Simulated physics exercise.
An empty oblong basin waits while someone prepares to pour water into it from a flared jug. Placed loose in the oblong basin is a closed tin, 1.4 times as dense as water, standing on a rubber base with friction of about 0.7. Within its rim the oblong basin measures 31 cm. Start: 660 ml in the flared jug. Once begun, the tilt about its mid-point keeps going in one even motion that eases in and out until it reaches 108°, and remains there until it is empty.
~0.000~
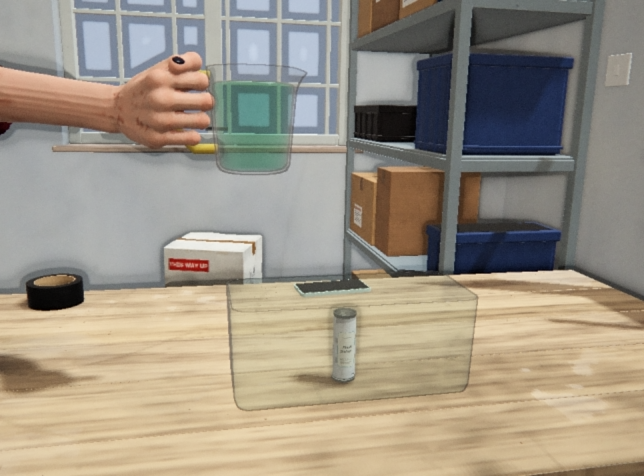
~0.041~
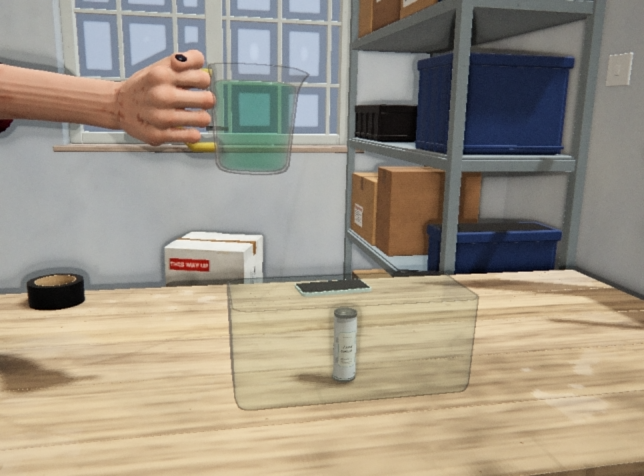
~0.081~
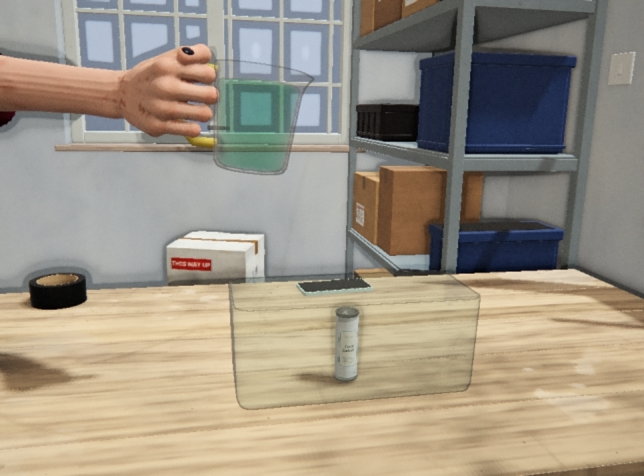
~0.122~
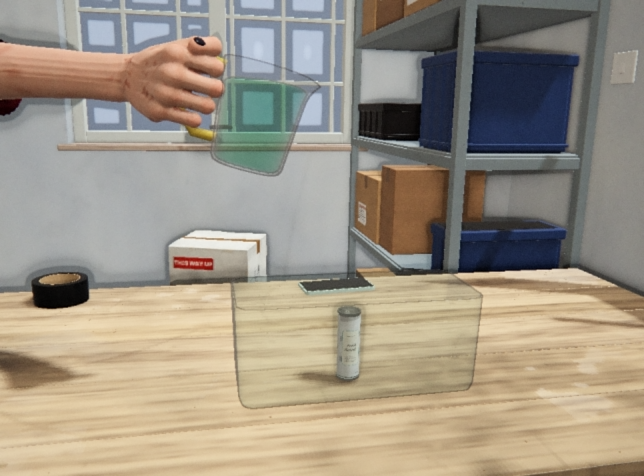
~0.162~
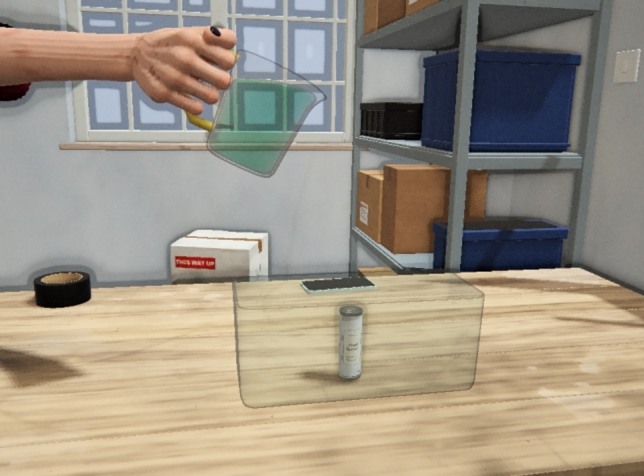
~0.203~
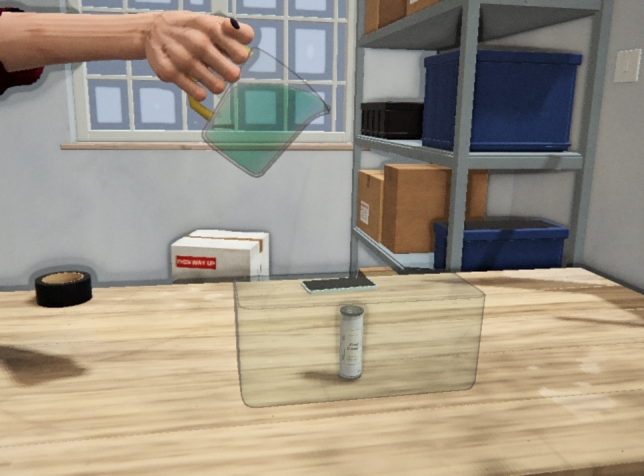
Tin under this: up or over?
Up.
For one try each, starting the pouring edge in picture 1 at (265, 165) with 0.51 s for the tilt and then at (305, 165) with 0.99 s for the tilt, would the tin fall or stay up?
Trial 1 - tin tips; trial 2 - tin tips.
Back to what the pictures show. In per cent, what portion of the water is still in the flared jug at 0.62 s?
What remains is about 10 percent of it all.
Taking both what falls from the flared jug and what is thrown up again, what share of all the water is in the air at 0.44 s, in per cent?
Close to 44 in a hundred.
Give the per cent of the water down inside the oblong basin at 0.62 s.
Roughly 64 percent of it.
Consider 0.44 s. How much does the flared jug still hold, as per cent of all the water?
Still held: Roughly 48 % of the total.
After 0.44 s the tilt is 104° and 48 per cent is still to pour; the tin stands where it began.
After 0.62 s the tilt is 108° and 10 per cent is still to pour; the tin stands where it began.
After 0.81 s the tilt is 108° and 1 per cent is still to pour; the tin stands where it began.
After 1.01 s the tilt is 108° and 0 per cent is still to pour; the tin stands where it began.
In the end the tin stands where it began.
